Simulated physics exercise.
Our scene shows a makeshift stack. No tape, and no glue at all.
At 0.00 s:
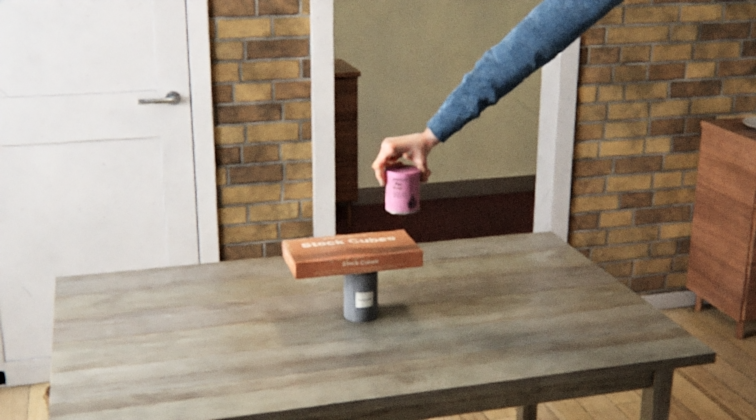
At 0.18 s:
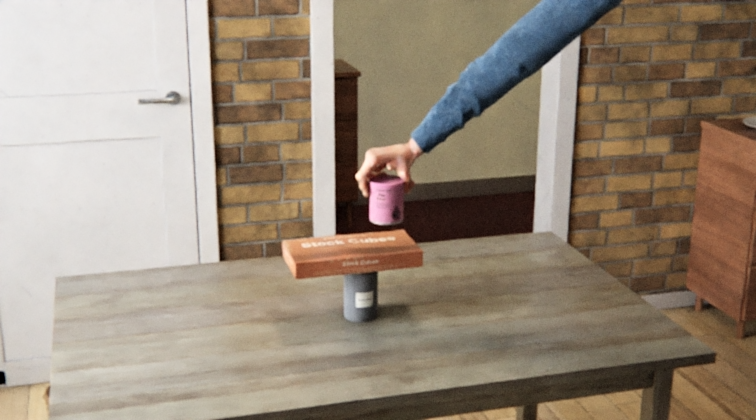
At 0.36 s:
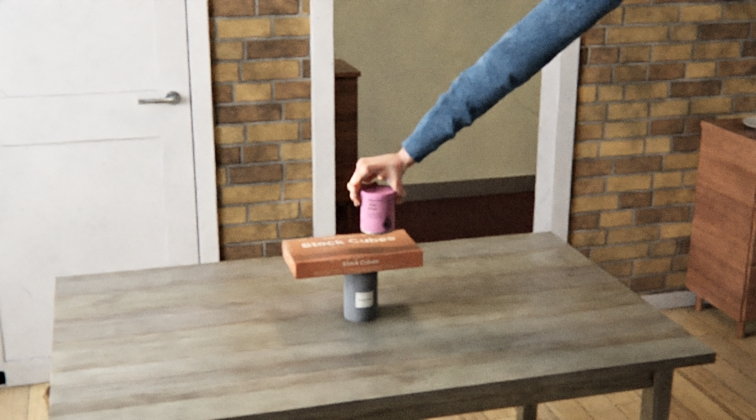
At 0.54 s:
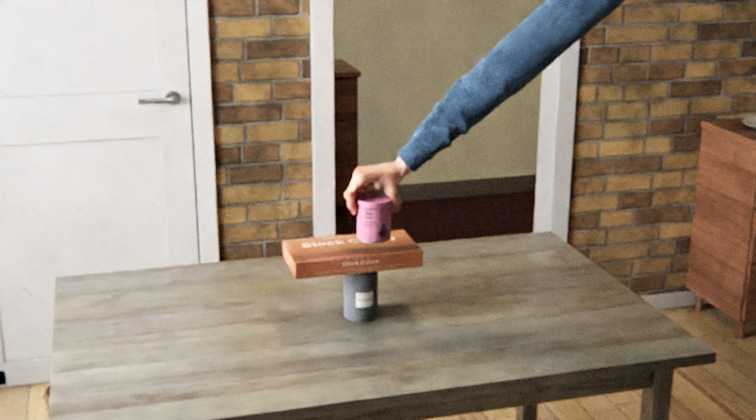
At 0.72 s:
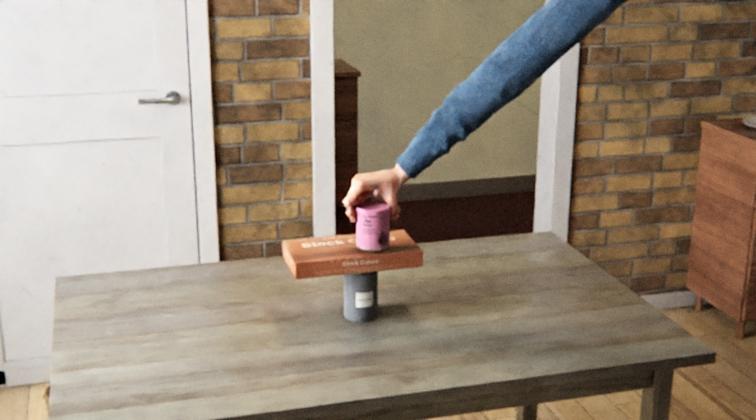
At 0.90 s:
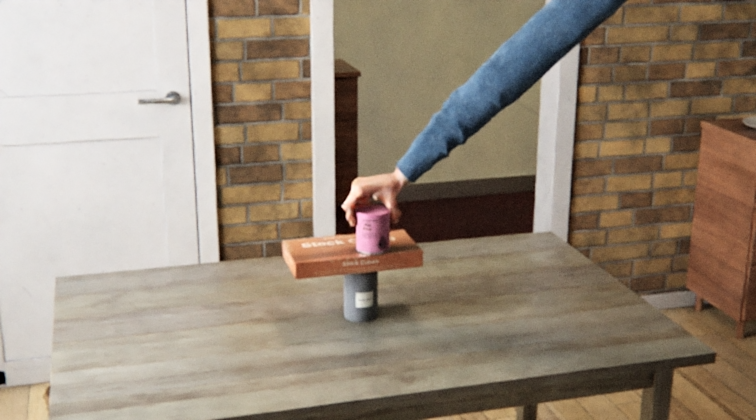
On a wooden table in a brick-walled room, an orange packet lies balanced across a dark grey canister. A hand in a blue denim sleeve moves a pink tin slightly left and down above it, then sets the tin on the packet, fingers still gripping it.
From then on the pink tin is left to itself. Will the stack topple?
No, it stays put.
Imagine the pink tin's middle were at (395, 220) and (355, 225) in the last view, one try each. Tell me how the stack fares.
The stack remains upright with the first try and remains upright with the second.
After 1.20 s, nothing has stirred.
After 1.60 s, pink tin resting near (373, 230).
At rest (2.0 s), all 3 in place. Seen from the same camera at the end, pink tin near (373, 230). The stack holds.
